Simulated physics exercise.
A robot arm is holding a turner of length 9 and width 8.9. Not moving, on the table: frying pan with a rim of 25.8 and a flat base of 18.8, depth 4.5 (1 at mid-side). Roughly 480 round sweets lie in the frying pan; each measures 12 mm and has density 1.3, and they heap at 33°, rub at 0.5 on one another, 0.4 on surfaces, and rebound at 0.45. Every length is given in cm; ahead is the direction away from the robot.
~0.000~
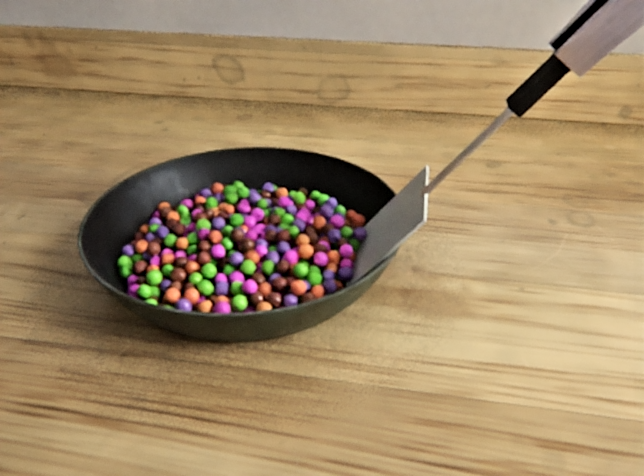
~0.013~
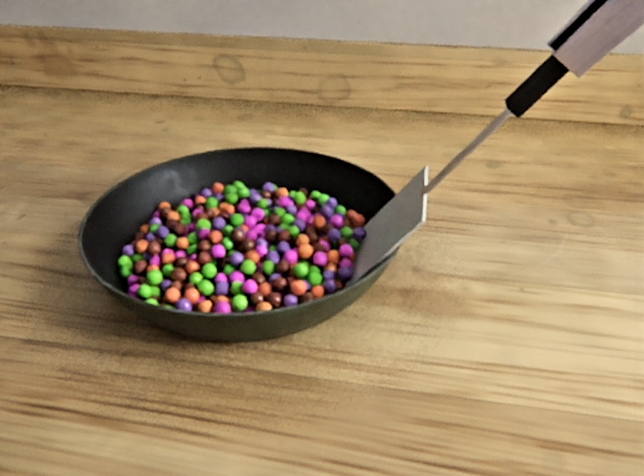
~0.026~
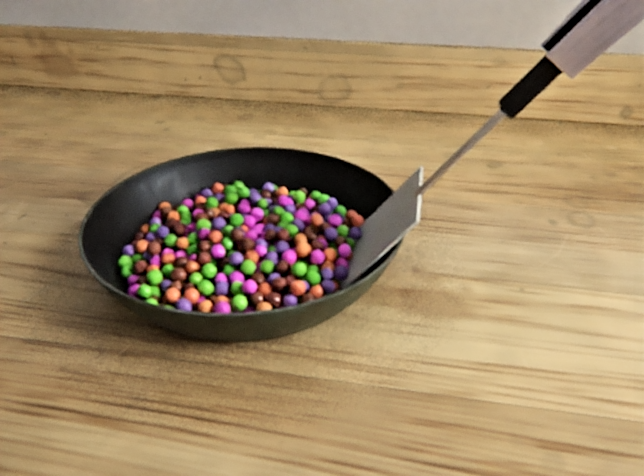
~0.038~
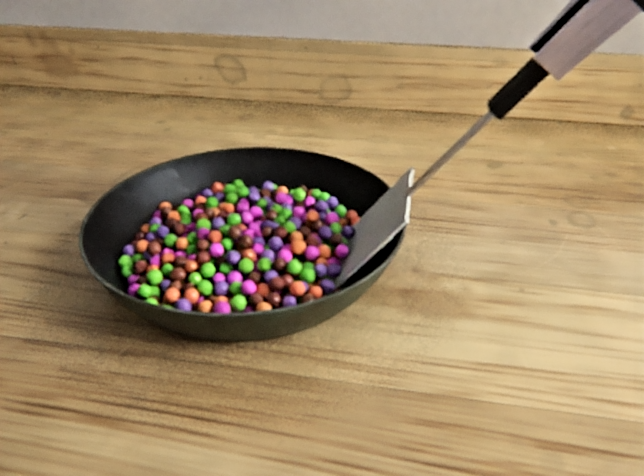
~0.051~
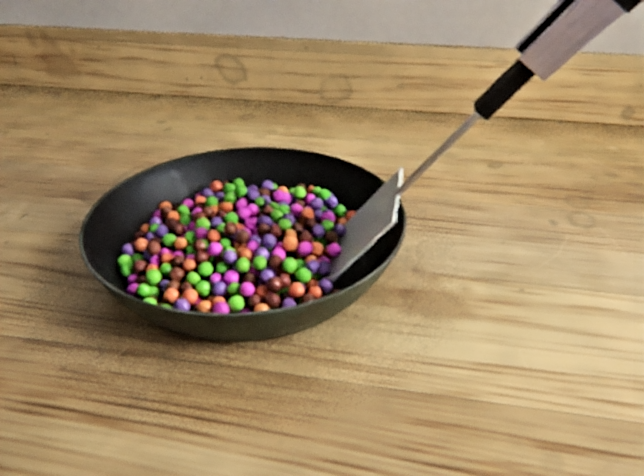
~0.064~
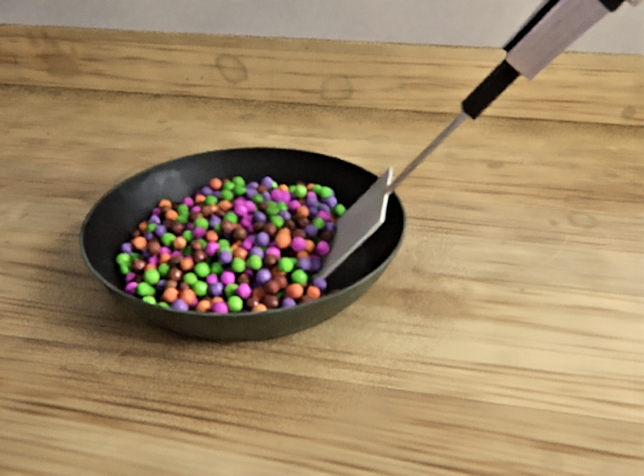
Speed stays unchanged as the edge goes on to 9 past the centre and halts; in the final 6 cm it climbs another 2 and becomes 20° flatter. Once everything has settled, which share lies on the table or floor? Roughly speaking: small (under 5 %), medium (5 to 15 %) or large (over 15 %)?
Roughly, medium, from 5 to 15 %.
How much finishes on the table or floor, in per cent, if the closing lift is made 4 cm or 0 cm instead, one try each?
Try one gives about 15 in a hundred, try two about 5 in a hundred.
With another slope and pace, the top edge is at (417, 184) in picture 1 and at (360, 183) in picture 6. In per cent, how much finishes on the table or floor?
25 per cent.
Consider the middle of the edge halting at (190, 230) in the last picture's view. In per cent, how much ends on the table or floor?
Something close to 0 in a hundred.
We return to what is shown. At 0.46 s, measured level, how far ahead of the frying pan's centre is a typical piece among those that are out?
I'd say some 16 centimetres.
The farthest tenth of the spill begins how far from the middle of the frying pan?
Some 25 cm from the centre.
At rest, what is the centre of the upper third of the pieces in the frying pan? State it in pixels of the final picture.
Approximately at pixel (150, 205).
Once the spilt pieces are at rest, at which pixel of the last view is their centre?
I'd point to somewhere close to (76, 227).
By 0.14 s, sloping 53°, highest piece 5 above the table; 479 in the frying pan.
By 0.22 s, sloping 47°, highest piece 6 above the table; 479 in the frying pan.
By 0.46 s, sloping 33°, highest piece 7 above the table; 433 in the frying pan, 41 on the table or floor, 5 on the blade or in flight.
By 1.51 s, sloping 33°, highest piece 6 above the table; 431 in the frying pan, 48 on the table or floor.
Final count, 431 in the frying pan, 48 on the table or floor. That is 10 % on the table or floor.
